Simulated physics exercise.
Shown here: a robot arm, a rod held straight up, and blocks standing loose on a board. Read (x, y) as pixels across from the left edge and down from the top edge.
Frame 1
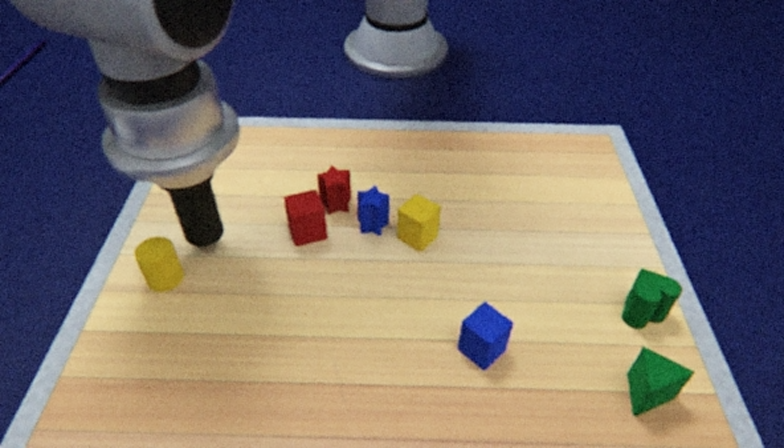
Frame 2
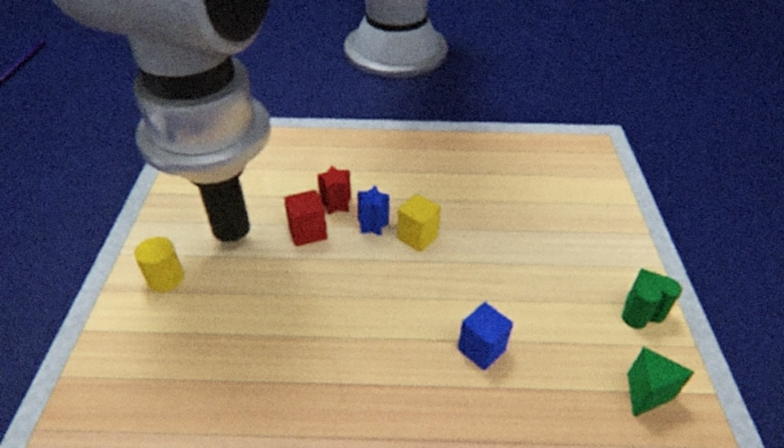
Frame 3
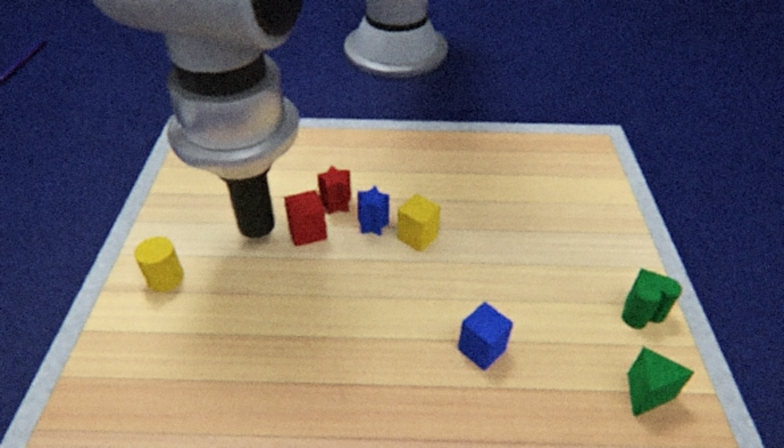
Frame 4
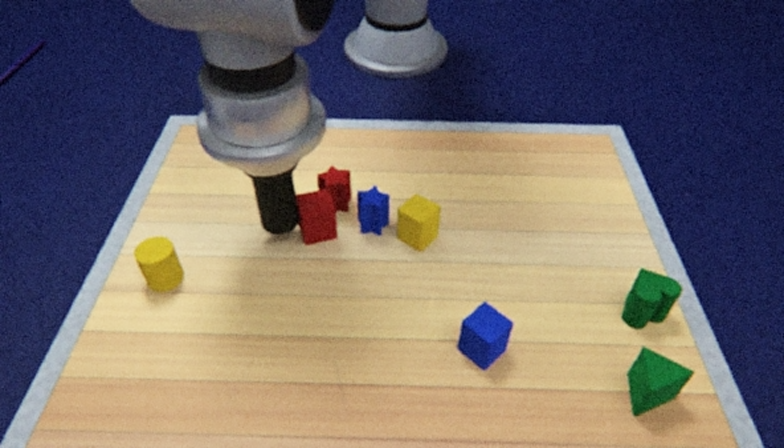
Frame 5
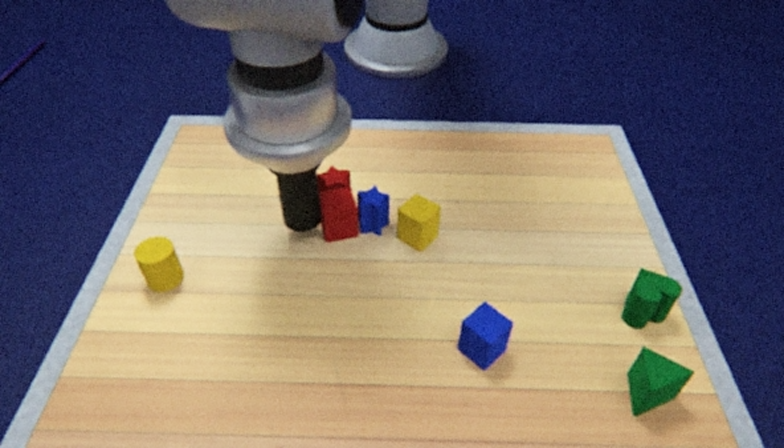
A robot arm moves its black rod right and pushes the red square block slightly right.
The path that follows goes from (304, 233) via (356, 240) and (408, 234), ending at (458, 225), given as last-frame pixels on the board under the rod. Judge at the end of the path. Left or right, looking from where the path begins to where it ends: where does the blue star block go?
The answer is left: Facing from the path's start to its end, that's where the blue star block shifts.
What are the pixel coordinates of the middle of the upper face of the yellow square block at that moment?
Expect it around (491, 215).
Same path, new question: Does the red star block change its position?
My answer is no.
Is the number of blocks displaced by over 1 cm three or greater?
I expect so.
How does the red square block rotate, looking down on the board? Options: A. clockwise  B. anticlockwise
That would be B.
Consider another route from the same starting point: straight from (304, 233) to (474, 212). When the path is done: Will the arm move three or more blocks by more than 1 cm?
I believe so.
On the path given first. One third of the way, rod (355, 226); red square block (389, 199), turned 30° anticlockwise; blue star block (413, 186), turned 35° anticlockwise; yellow square block (427, 208), turned 15° clockwise.
Two thirds of the way, rod (409, 220); red square block (432, 187), turned 40° anticlockwise; blue star block (449, 171), turned 45° anticlockwise; yellow square block (451, 212), turned 15° clockwise.
At the end, rod (460, 211); red star block still; red square block (469, 173), turned 80° anticlockwise; blue star block (465, 154), turned 85° anticlockwise; yellow square block (491, 215), turned 75° clockwise.
